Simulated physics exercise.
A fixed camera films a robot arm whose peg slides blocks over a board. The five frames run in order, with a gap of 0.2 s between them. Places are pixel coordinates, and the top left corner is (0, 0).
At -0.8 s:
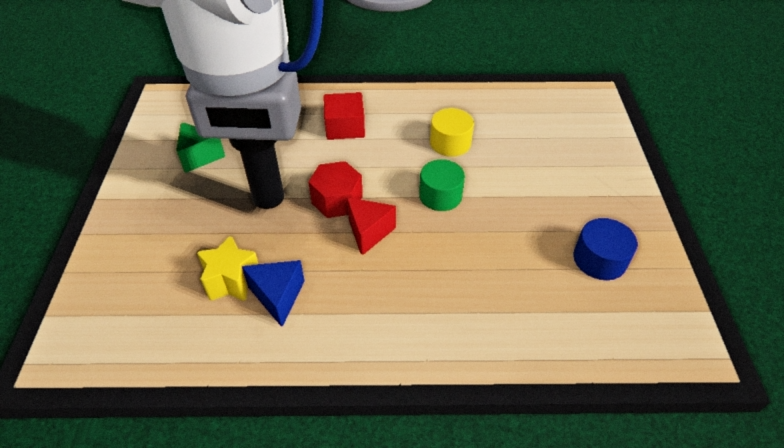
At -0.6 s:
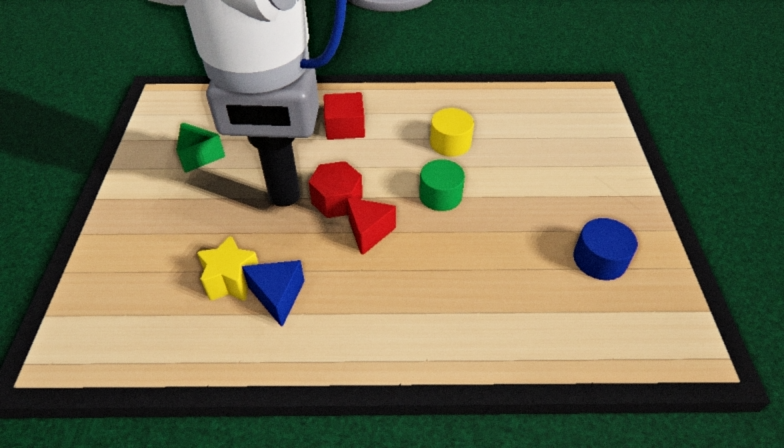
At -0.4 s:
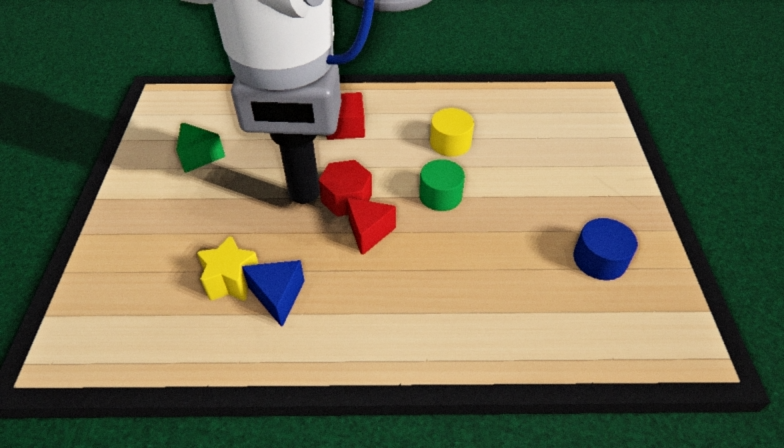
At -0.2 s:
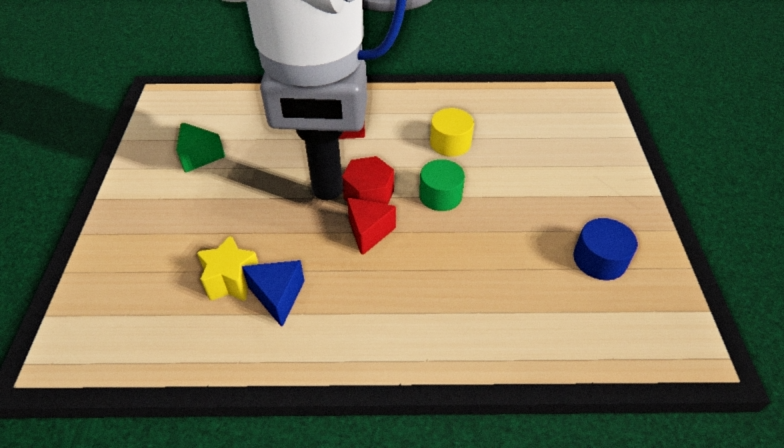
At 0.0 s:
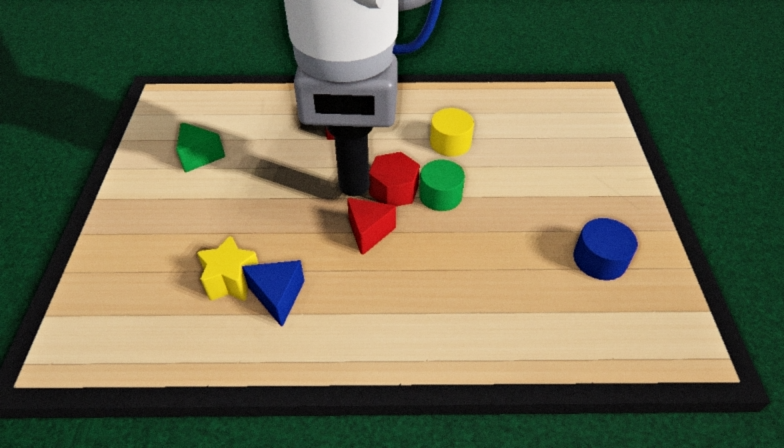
A robot arm lowered over a wooden board moved its black peg to the right and pushed the red hexagonal block along, past the red triangular piece and up close to the green round block.
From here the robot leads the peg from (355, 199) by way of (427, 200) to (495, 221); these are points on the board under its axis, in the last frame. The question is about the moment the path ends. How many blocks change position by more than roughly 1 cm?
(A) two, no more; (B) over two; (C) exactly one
A
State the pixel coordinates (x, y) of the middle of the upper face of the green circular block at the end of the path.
Somewhere near (495, 169).
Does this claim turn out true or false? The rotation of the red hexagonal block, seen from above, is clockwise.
That claim is false.
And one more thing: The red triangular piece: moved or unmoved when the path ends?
Stays where it is.
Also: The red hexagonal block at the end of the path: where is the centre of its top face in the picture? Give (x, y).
Its top middle: (449, 154).
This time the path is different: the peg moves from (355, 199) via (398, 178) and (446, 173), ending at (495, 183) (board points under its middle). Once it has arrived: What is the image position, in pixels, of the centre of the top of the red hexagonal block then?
Its top centre is at about (538, 159).
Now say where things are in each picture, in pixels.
In the first frame, lower end of the peg at (269, 198), tops of blocks, red triangular piece at (368, 212), red hexagonal block at (335, 178), green circular block at (443, 174).
In the second frame, peg at (285, 196), blocks as before.
In the third frame, peg at (304, 193), red hexagonal block at (345, 176).
In the fourth frame, peg at (328, 190), red hexagonal block at (368, 173).
In the fifth frame, peg at (354, 186), red triangular piece at (368, 212), red hexagonal block at (394, 168), green circular block at (443, 174).
On the path given first. One third of the way, peg at (404, 185); red hexagonal block at (434, 158), turned 35° anticlockwise; green circular block at (480, 170).
Two thirds of the way, peg at (451, 192); red hexagonal block at (449, 154), turned 80° anticlockwise; green circular block at (494, 169).
At the end, peg at (498, 208); red triangular piece not moved; red hexagonal block at (449, 154), turned 80° anticlockwise; green circular block at (495, 169).
